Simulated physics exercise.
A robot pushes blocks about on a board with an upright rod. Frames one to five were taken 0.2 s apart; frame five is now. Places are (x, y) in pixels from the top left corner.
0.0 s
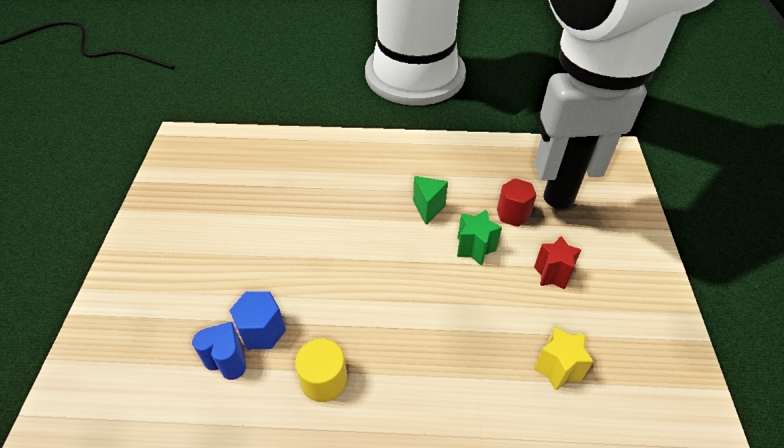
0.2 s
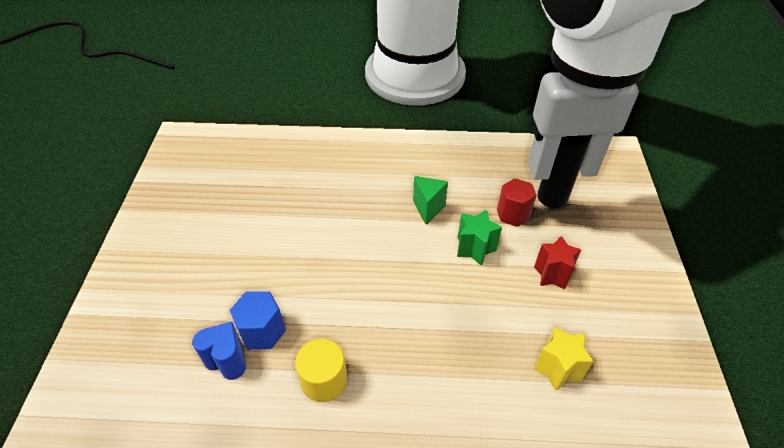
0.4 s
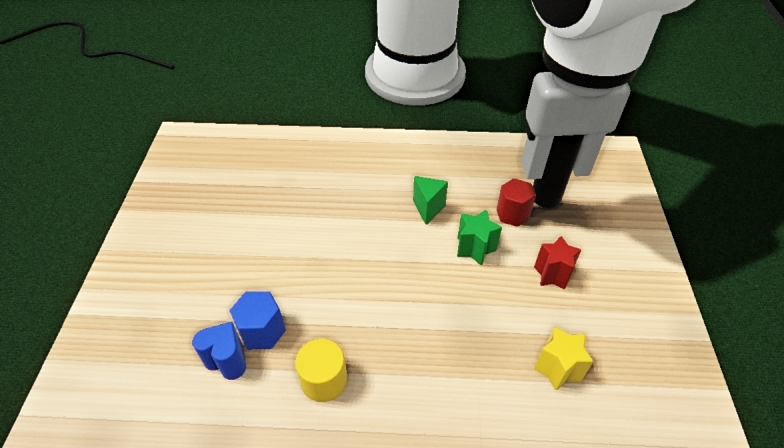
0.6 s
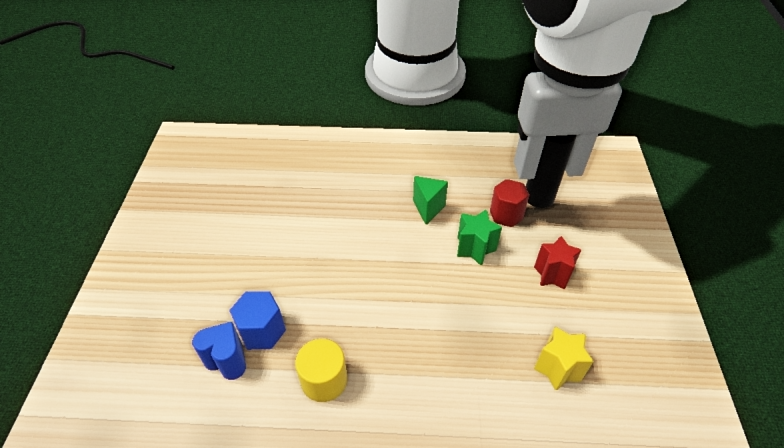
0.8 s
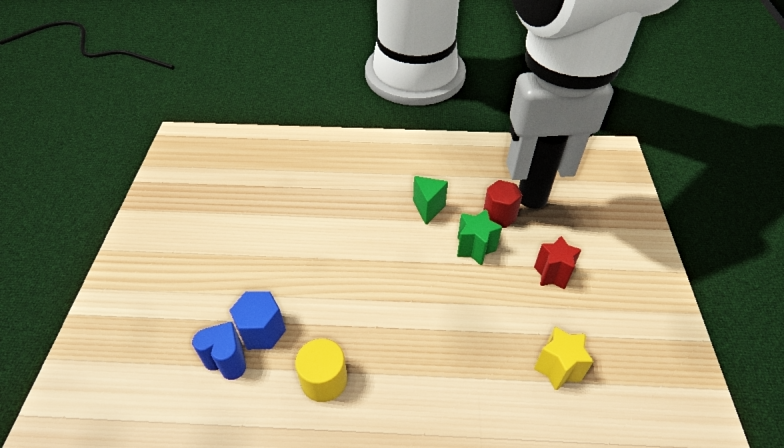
Robot arm moving a dark rod left across a wooden board, nudging a red block slightly left beside a green star.
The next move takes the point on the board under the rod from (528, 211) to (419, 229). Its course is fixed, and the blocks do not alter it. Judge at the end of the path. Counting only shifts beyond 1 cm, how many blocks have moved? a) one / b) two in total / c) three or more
It's b.
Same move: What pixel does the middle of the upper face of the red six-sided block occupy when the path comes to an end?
If I read the scene right, the answer is (388, 209).
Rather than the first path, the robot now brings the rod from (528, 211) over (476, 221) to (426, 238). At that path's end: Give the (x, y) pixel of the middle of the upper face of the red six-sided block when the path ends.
The spot you're after is about (394, 211) in the image.
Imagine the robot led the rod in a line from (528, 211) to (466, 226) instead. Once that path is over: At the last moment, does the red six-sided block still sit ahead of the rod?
In short: Yes.
What follows on the original path. One third of the way, rod at (495, 204); red six-sided block at (467, 197).
Two thirds of the way, rod at (458, 210); green triangular piece at (416, 184), turned 25° clockwise; red six-sided block at (428, 203).
At the end, rod at (420, 216); green triangular piece at (410, 183), turned 45° clockwise; green star still; red six-sided block at (388, 209).
